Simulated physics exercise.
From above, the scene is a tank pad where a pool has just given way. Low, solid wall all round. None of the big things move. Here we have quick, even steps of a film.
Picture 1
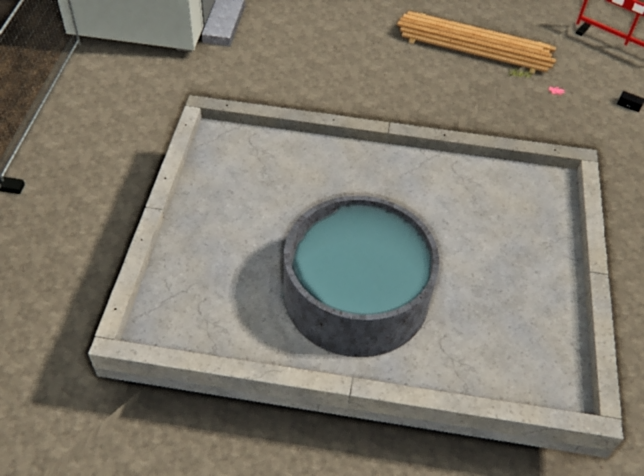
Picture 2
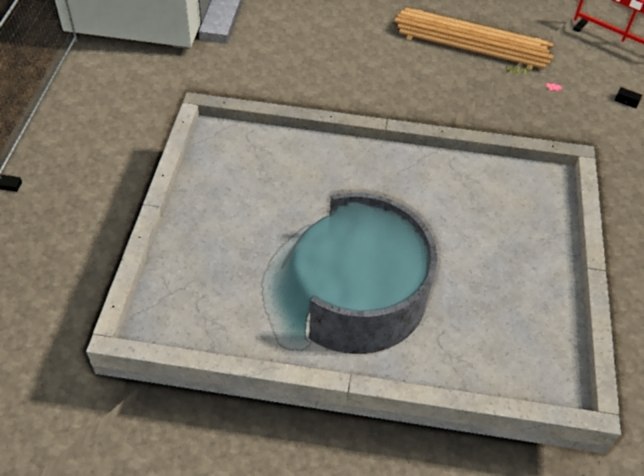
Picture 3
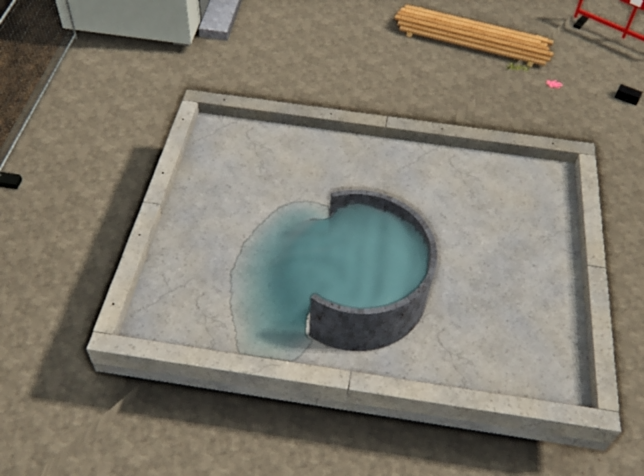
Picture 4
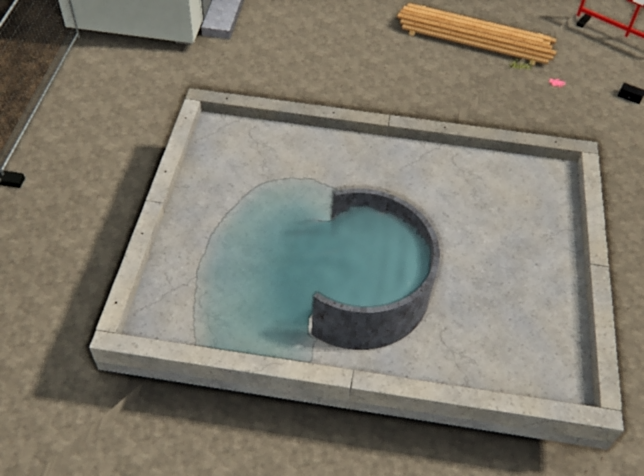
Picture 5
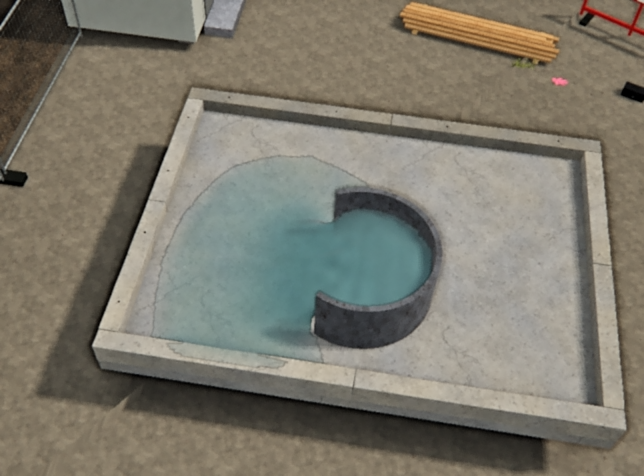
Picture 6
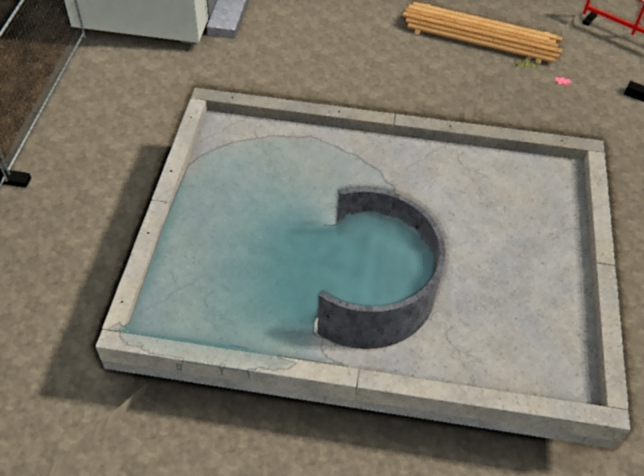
Round dark pool on a walled concrete pad losing its left side, teal water pouring out and spreading leftward across the floor.
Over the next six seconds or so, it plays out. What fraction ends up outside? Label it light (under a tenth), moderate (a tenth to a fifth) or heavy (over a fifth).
Moderate.
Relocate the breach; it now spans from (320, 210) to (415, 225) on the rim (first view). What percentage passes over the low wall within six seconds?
Roughly 10 %.
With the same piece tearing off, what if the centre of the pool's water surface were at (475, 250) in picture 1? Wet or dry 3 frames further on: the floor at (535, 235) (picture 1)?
That spot would be untouched.
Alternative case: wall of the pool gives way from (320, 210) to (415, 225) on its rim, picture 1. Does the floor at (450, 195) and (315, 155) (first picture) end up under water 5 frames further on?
Taking them as listed, I'd say drenched and drenched.
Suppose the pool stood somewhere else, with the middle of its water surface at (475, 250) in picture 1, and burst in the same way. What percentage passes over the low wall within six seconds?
I'd put it near 8 in a hundred.
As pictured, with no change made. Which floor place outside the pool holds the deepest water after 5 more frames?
My finger goes to (140, 303).
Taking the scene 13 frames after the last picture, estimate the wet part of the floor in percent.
Around 45 percent.
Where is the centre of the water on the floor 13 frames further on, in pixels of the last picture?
Roughly at (249, 241).
A moment on, water covers 40 % of the floor; the low wall has let 1 % over.
Next, water covers 40 % of the floor; the low wall has let 4 % over.
Then, water covers 40 % of the floor; the low wall has let 15 % over.
Later, water covers 60 % of the floor; the low wall has let 17 % over.
In the end, water covers 80 % of the floor; the low wall has let 17 % over.
